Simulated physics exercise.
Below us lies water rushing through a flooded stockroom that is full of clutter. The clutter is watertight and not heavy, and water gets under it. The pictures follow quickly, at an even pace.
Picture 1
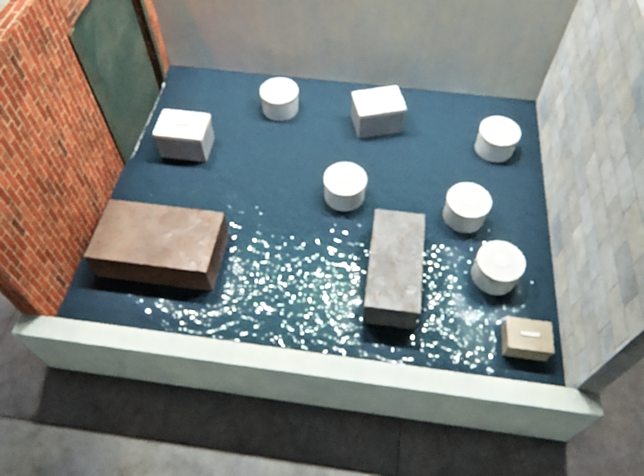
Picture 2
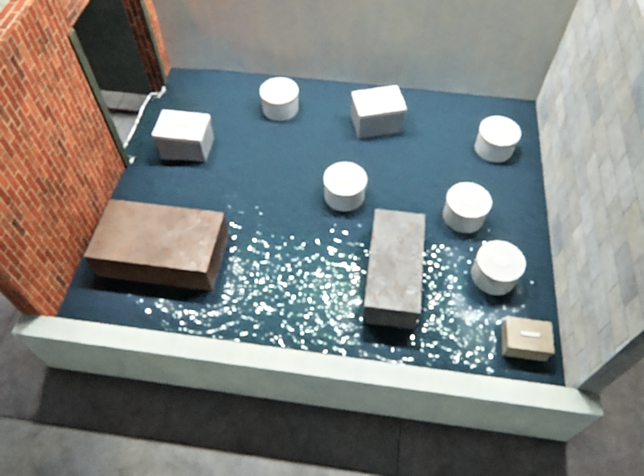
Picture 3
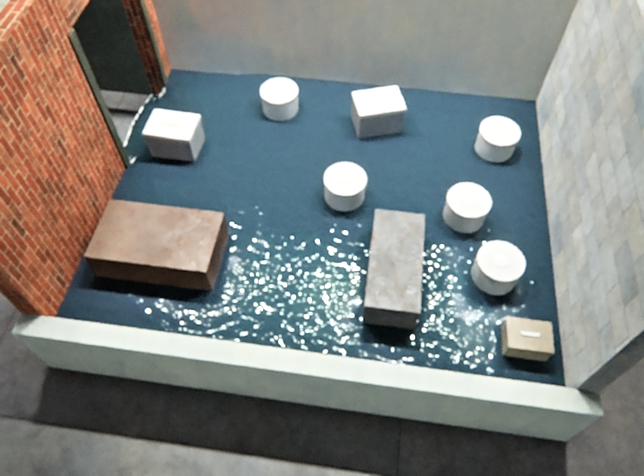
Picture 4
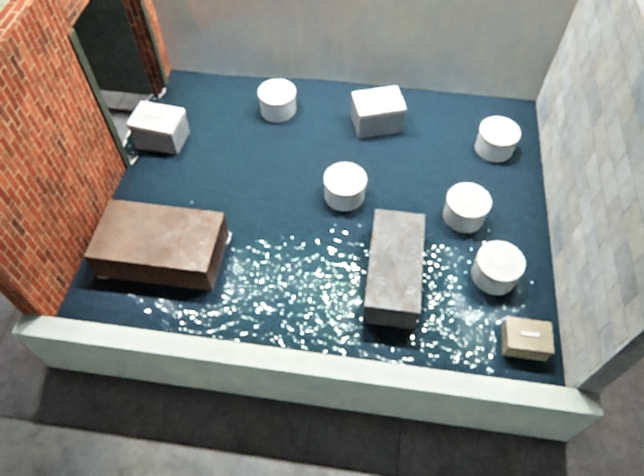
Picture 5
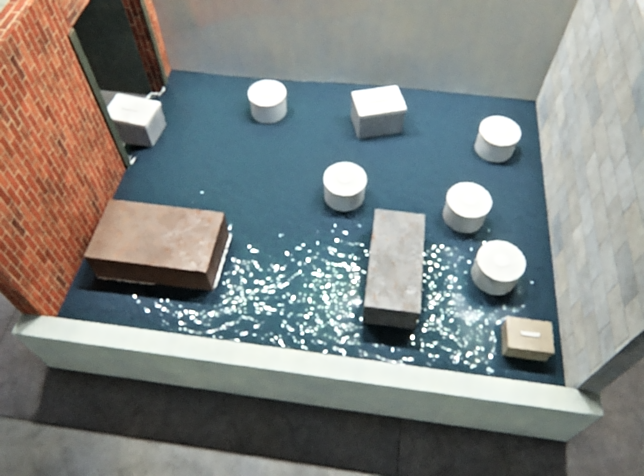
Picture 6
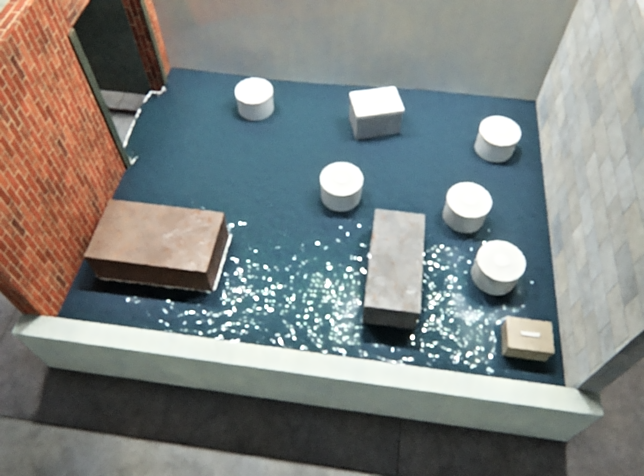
A dark door opens, a white box floats out leftward, and a round tub drifts left.
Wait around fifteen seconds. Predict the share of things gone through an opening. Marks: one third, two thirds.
Share: From one to two thirds.
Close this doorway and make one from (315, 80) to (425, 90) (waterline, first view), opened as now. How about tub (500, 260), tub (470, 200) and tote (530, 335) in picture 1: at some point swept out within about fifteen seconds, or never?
As listed: Stays, carried outside, kept in.
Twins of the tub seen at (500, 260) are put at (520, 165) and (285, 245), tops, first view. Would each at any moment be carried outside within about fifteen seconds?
In turn: Stays, gone.
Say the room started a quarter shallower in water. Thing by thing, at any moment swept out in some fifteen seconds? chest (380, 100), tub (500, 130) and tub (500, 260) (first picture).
As listed: Through, stays, no.
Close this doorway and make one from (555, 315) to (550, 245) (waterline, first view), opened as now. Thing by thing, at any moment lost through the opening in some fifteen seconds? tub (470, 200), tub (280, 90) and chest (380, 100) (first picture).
One after the other: Out, stays, kept in.
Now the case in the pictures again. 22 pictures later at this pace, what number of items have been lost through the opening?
I count 4.
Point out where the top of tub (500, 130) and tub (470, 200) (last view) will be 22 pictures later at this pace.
Near (434, 114) and (354, 157).
A moment on, 1 of 8 are out; 7 afloat.
Next, 2 of 8 are out; 6 afloat.
Later, 4 of 8 are out; 4 afloat.
In the end, 4 of 8 are out; 4 afloat.
